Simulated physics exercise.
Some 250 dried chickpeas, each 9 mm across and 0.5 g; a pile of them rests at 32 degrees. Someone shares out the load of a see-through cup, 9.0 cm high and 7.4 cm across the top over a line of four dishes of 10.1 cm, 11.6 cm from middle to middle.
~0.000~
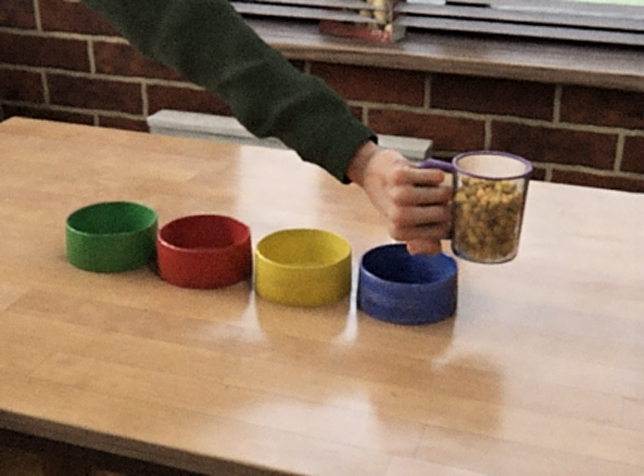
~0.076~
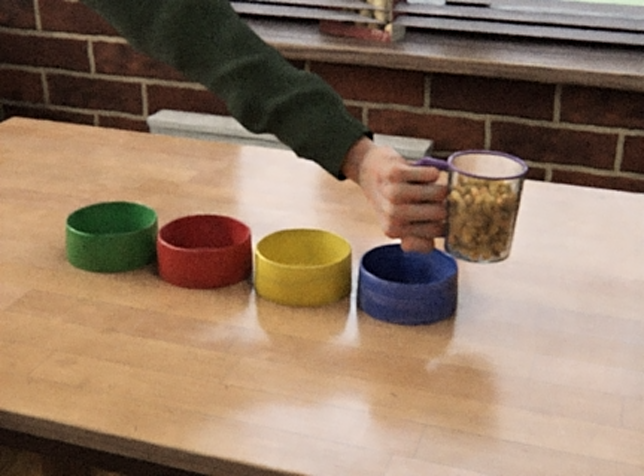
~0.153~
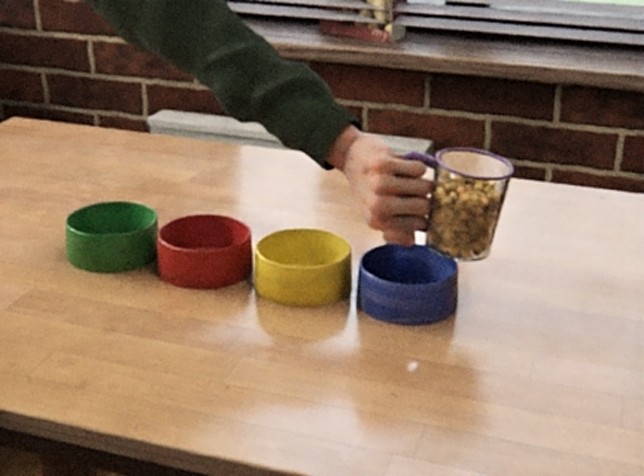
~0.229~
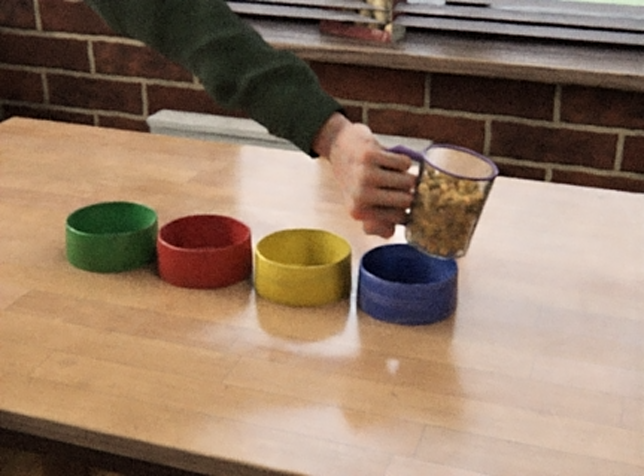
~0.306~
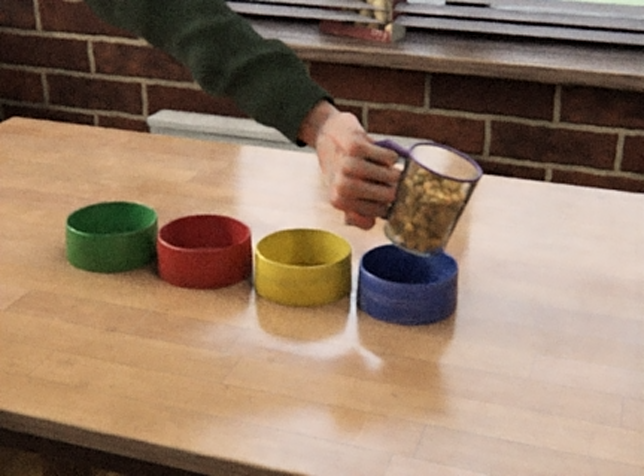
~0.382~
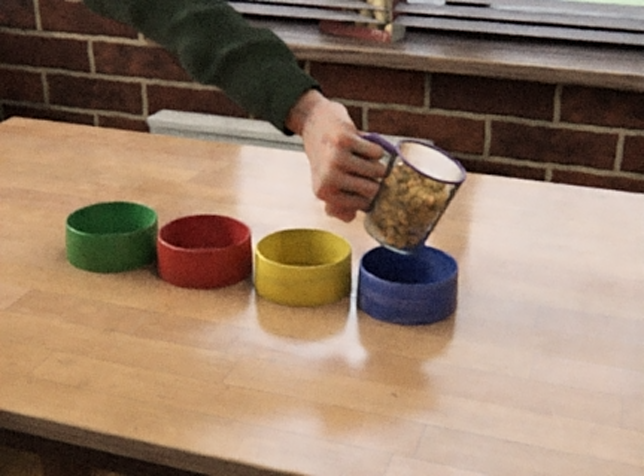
Hand in a green sleeve moving a clear cup of chickpeas leftward above a blue dish, gradually tilting it, beside yellow, red and green dishes.
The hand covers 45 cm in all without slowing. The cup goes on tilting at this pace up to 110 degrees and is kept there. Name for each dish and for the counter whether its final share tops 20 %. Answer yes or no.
Red: Yes, blue: No, green: Yes, yellow: No, counter: No.
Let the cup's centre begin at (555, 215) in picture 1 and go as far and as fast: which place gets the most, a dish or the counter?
Most goes to: Red.
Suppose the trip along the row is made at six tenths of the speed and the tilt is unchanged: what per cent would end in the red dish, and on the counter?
Red 10; counter 10.
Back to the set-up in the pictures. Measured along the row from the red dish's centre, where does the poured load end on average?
About 6 cm to its left.
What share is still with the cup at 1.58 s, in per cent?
Roughly 90 per cent.
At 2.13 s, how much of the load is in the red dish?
About 35 per cent by then.
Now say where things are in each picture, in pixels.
Cup at (488, 208), tilt 0 degrees, lip at (530, 170), moved 0.0 cm; middle of the pieces at (486, 213); blue dish at (409, 264); yellow dish at (303, 248); red dish at (205, 232); green dish at (112, 218), in the first picture.
Cup at (482, 208), tilt 2 degrees, lip at (526, 171), moved 0.6 cm; middle of the pieces at (480, 212), in the second picture.
Cup at (466, 205), tilt 7 degrees, lip at (512, 172), moved 2.2 cm; middle of the pieces at (463, 209), in the third picture.
Cup at (447, 203), tilt 12 degrees, lip at (496, 174), moved 4.0 cm; middle of the pieces at (444, 207), in the fourth picture.
Cup at (429, 201), tilt 17 degrees, lip at (480, 177), moved 5.9 cm; middle of the pieces at (426, 204), in the fifth picture.
Cup at (412, 198), tilt 23 degrees, lip at (464, 179), moved 7.7 cm; middle of the pieces at (408, 201); blue dish at (409, 264); yellow dish at (303, 248); red dish at (205, 232); green dish at (112, 218). Its pace works out near 70 degrees a second; the hand travels 24 cm a second, in the sixth picture.
After 1.10 s, tilt 73 degrees; cup holds 100 %.
Then, at 1.58 s, tilt 106 degrees; cup holds 90 %, red 10 %.
Then, at 2.13 s, tilt 110 degrees; cup holds 25 %, red 35 %, green 25 %.
At rest (3.3 s), red 35 %, blue 0 %, green 50 %, yellow 0 %, counter 10 %.
